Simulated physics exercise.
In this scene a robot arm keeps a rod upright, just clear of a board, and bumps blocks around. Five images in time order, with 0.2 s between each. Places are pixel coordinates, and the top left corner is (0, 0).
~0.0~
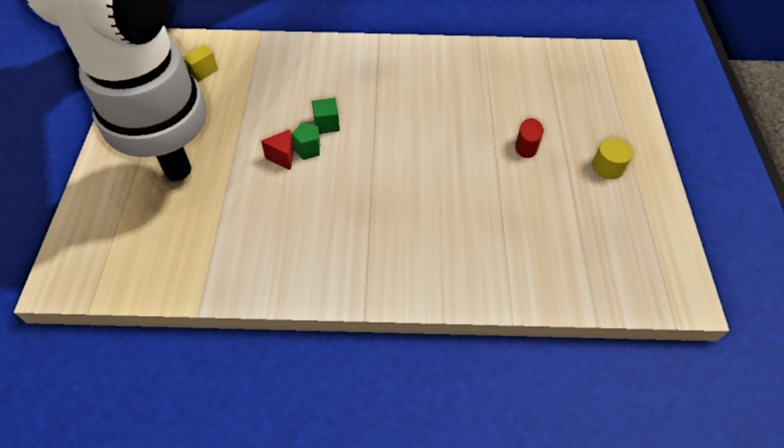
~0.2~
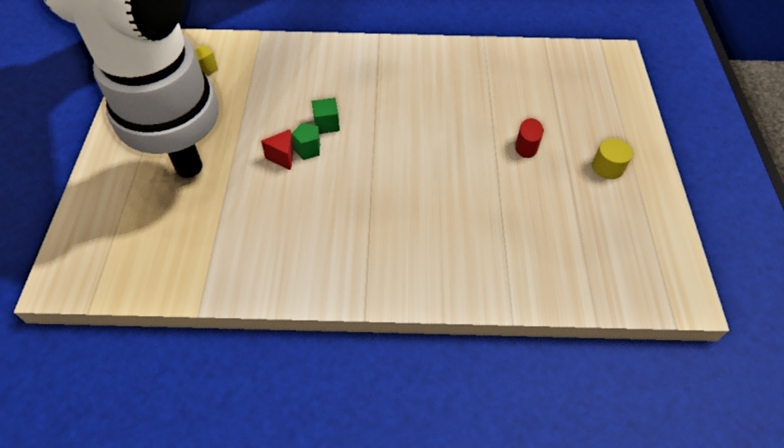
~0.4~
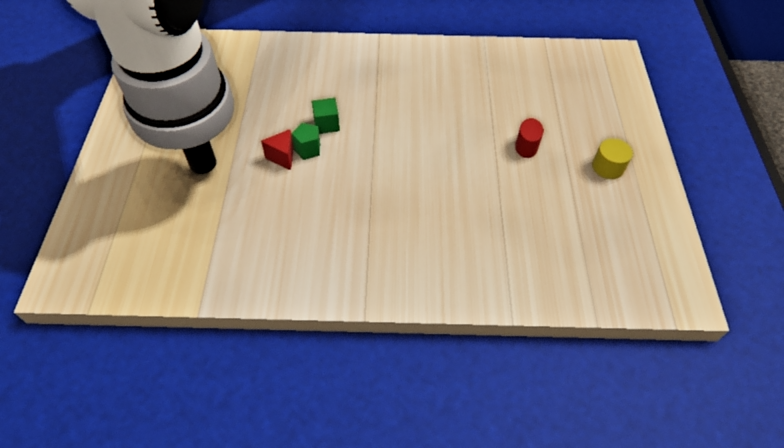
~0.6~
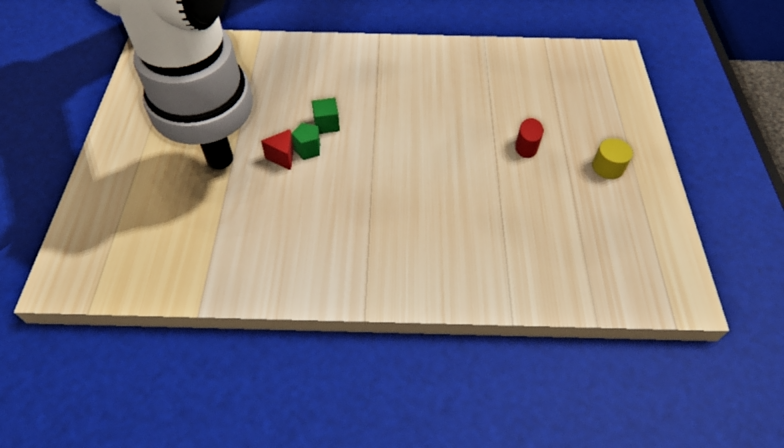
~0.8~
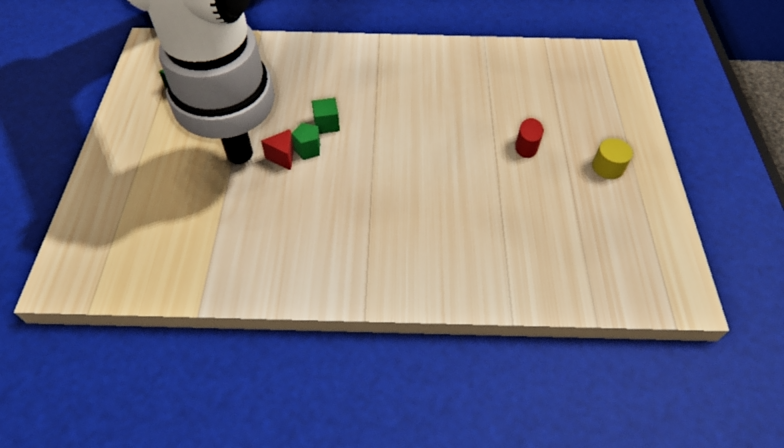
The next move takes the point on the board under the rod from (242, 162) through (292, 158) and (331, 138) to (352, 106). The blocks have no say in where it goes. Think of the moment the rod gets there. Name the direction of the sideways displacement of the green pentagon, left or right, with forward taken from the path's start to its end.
Its shift is rightward.
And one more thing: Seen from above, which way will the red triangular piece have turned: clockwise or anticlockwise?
Clockwise.
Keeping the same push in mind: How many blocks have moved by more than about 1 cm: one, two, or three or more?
Moved: 3 or more.
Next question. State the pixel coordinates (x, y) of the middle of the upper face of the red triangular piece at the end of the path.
The middle of the upper face of the red triangular piece will lie at about (371, 99) in the picture.
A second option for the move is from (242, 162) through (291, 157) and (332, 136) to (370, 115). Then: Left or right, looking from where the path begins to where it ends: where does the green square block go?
That's a shift to the left.
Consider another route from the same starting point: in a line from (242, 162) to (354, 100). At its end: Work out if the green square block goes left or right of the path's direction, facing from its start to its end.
Sideways, to the right.
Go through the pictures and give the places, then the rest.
Tip of the rod (178, 171), middles of tops, red triangular piece (279, 141), green pentagon (306, 132), green square block (325, 107), in the first picture.
Rod (189, 168), nothing pushed, in the second picture.
Rod (203, 164), nothing pushed, in the third picture.
Rod (220, 160), nothing pushed, in the fourth picture.
Rod (240, 154), red triangular piece (279, 141), green pentagon (306, 132), green square block (325, 107), in the fifth picture.
The first path, step by step. One third of the way, rod (290, 150); red triangular piece (319, 131), turned 25° anticlockwise; green pentagon (339, 124), turned 15° clockwise.
Two thirds of the way, rod (331, 129); red triangular piece (361, 115); green pentagon (382, 112), turned 30° clockwise; green square block (326, 102).
At the end, rod (351, 99); red triangular piece (371, 99), turned 65° clockwise; green pentagon (391, 111), turned 65° clockwise; green square block (325, 86), turned 55° anticlockwise.
